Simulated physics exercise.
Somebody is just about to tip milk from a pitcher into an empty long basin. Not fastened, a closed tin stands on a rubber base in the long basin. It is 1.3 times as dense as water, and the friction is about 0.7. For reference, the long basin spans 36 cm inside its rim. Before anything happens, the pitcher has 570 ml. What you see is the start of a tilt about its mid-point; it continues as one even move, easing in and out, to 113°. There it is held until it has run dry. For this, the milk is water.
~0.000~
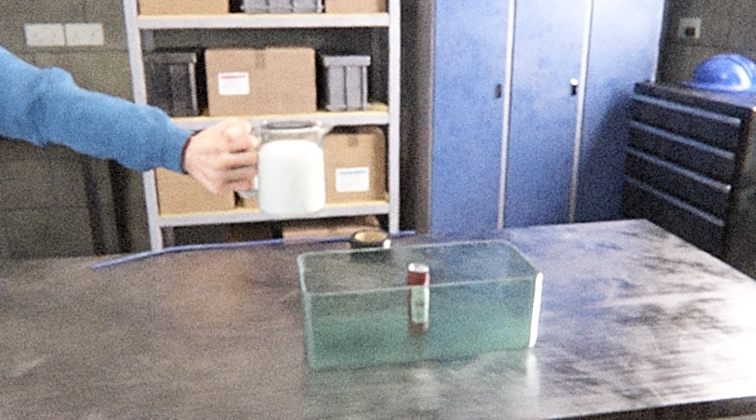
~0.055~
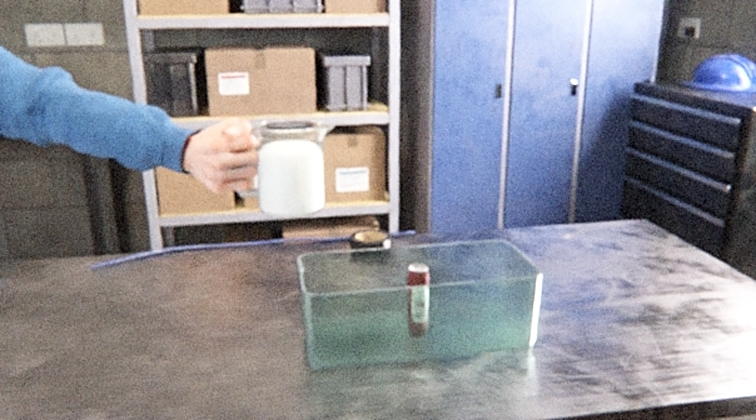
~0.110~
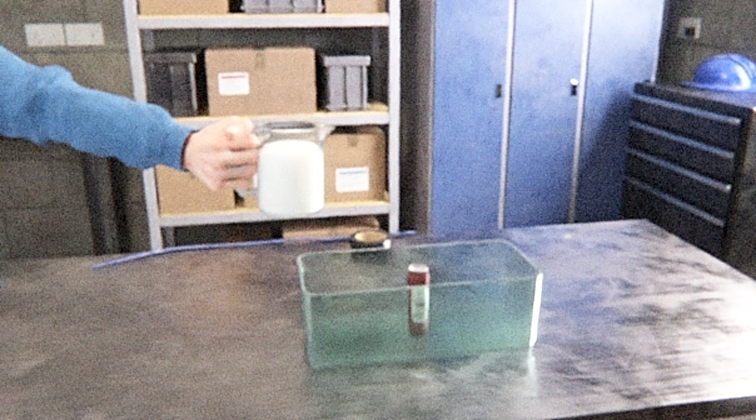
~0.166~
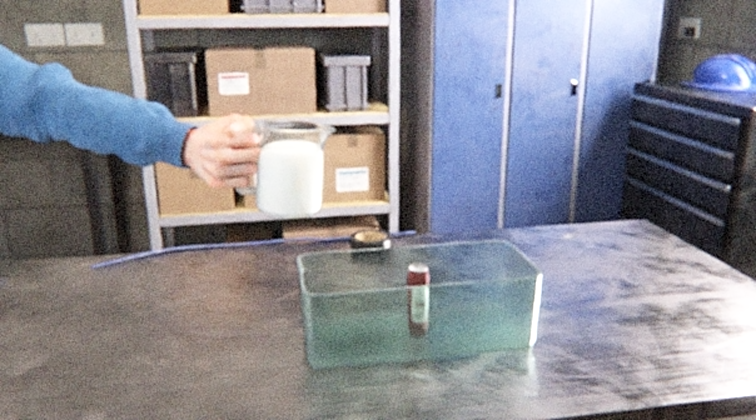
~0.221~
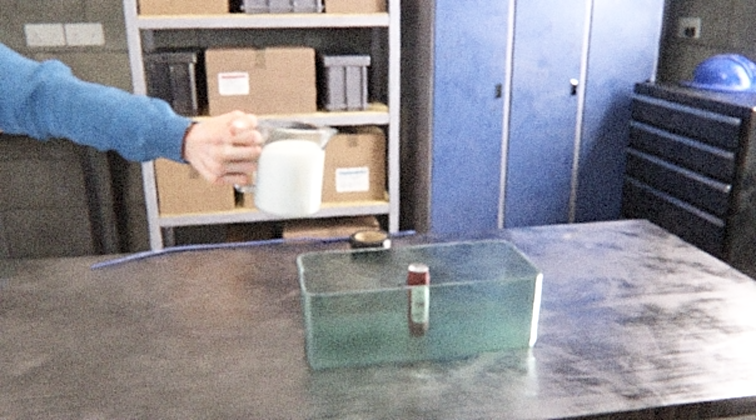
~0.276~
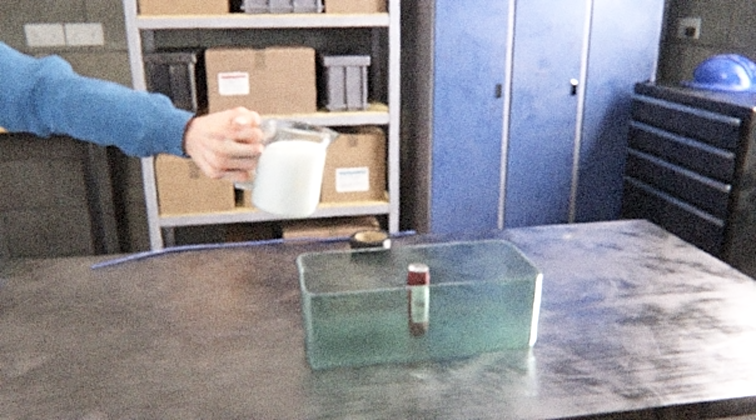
Hand in blue sleeve holding a glass pitcher of white liquid, slowly tilting it slightly rightward above a clear tank containing a can.
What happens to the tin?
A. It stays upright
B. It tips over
A.
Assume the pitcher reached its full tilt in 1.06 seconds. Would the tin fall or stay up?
Well, the tin simply holds firm.
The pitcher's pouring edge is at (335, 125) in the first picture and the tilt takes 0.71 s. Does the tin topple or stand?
Result: Tin upright.
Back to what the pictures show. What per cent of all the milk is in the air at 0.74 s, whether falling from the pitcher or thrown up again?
Around 10 percent.
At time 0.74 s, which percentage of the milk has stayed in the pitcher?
About 90 per cent.
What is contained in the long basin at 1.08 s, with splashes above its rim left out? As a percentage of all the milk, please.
Around 44 per cent of the whole.
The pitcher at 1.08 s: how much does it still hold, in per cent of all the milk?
Remaining share: Approx. 32 %.
Then, 0.74 s in, the tilt is 67° and 90 per cent is still to pour; the tin stands where it began.
Then, 1.08 s in, the tilt is 104° and 31 per cent is still to pour; the tin stands where it began.
Then, 1.44 s in, the tilt is 113° and 1 per cent is still to pour; the tin stands where it began.
Then, 1.83 s in, the tilt is 113° and 0 per cent is still to pour; the tin stands where it began.
Finally, the tin stands where it began.
